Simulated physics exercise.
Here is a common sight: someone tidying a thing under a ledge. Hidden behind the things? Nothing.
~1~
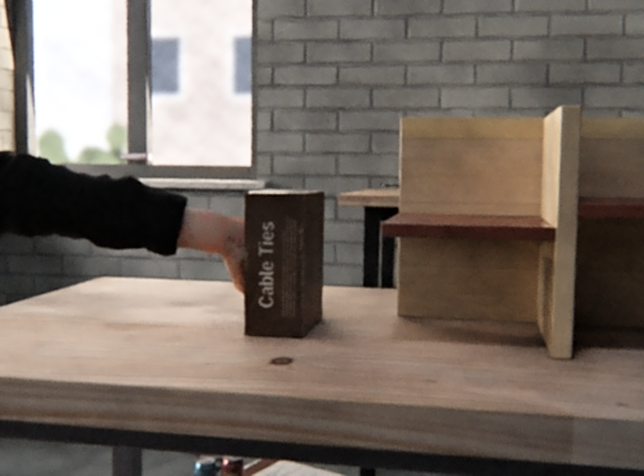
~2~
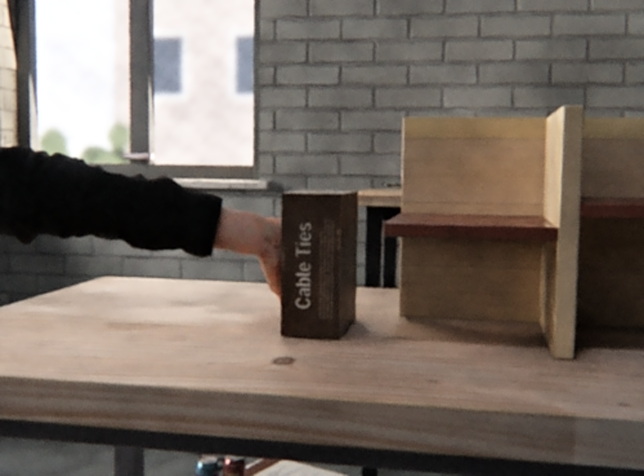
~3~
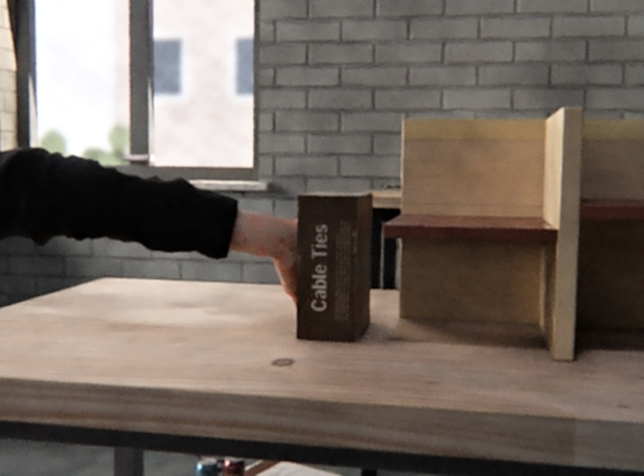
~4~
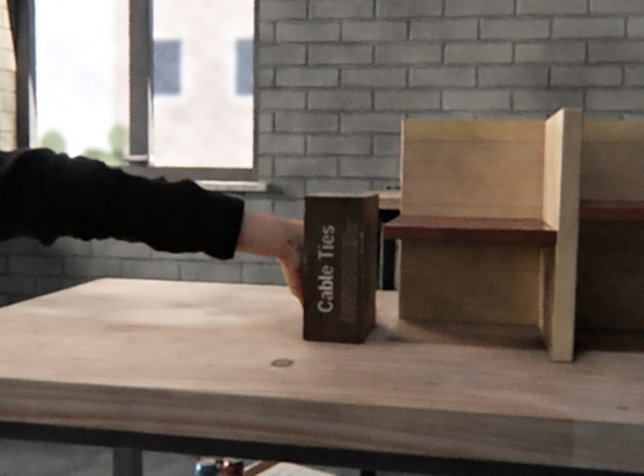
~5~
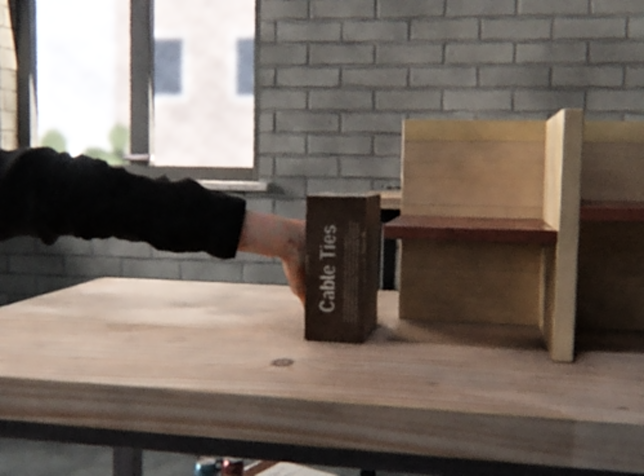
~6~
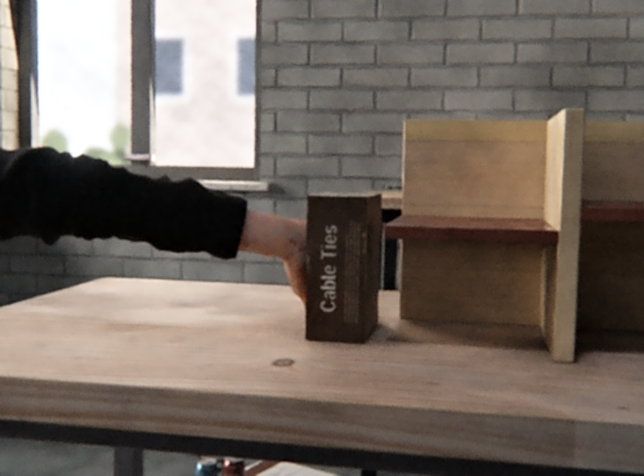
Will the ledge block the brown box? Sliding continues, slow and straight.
Yes. It is going to be blocked, I think.
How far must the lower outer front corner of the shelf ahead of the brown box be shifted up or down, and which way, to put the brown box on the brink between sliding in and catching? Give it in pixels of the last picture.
Up, by 40 pixels.
Then, 0.20 s on from there, brown box sliding up to the opening near (353, 263).
Then, 0.34 s on from there, brown box stopped at the opening near (363, 264).
In the end, the brown box catches on the edge, near (363, 264).
